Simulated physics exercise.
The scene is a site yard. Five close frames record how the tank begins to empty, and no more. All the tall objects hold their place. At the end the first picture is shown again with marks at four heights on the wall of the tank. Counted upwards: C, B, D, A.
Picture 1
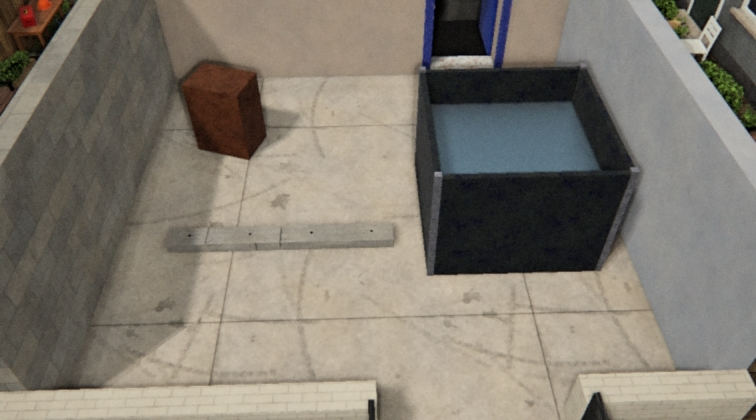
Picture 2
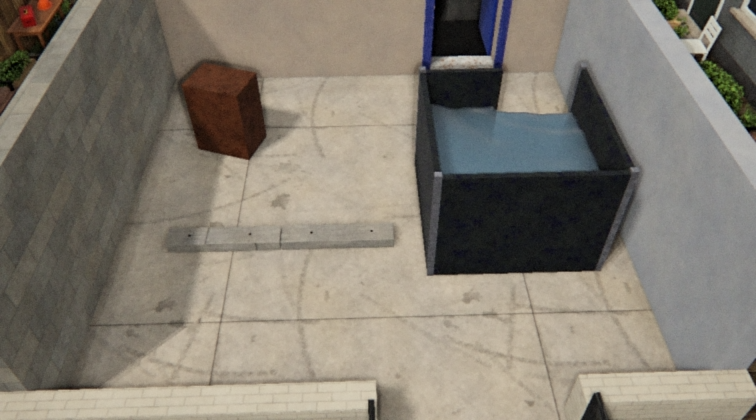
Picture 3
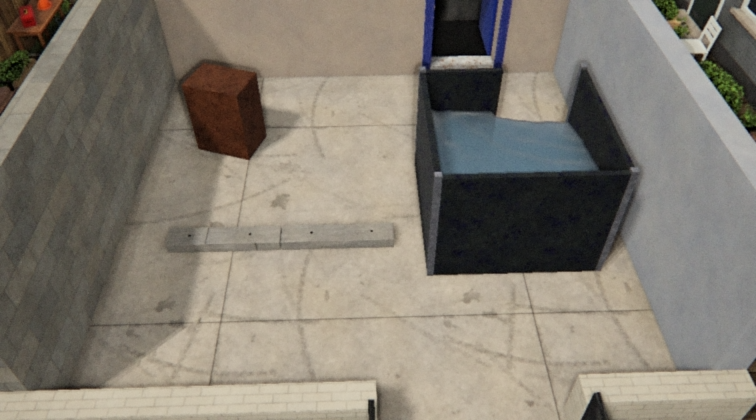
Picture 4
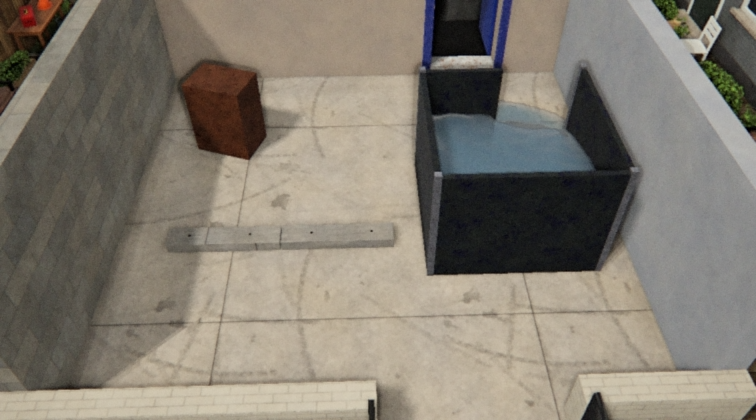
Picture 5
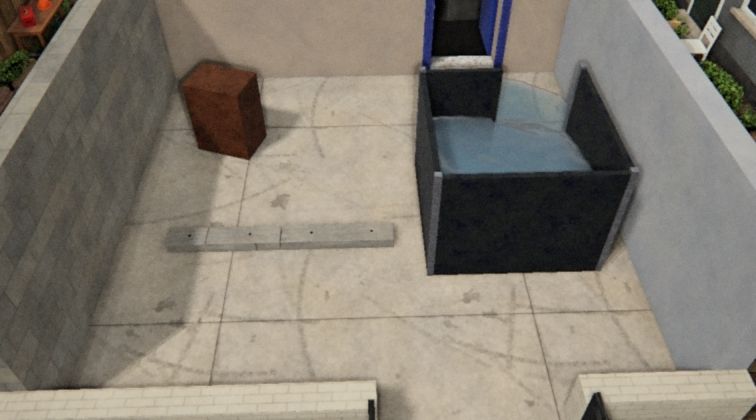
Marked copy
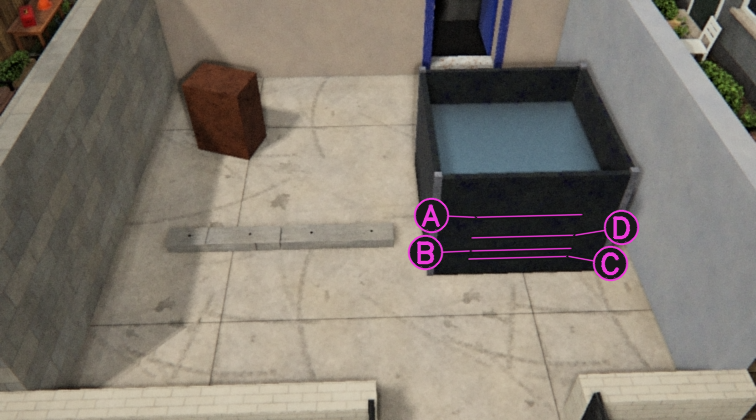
In a walled yard, part of a dark tank's back wall vanishes and water pours out behind.
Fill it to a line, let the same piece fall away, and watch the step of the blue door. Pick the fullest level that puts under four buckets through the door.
B is the one.
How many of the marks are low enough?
Two of them.
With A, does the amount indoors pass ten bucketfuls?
Yes.
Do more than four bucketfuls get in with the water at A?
Yes, it does.
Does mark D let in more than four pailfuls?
Yes.
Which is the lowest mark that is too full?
Mark D.
In magenta, A at (528, 215); B at (520, 249); C at (518, 257); D at (523, 236); from the bottom up C, B, D, A.
For mark A, dozens of bucketfuls pour in.
For mark B, a bucket or two gets in.
For mark C, nothing gets over.
For mark D, about 8 bucketfuls get in.
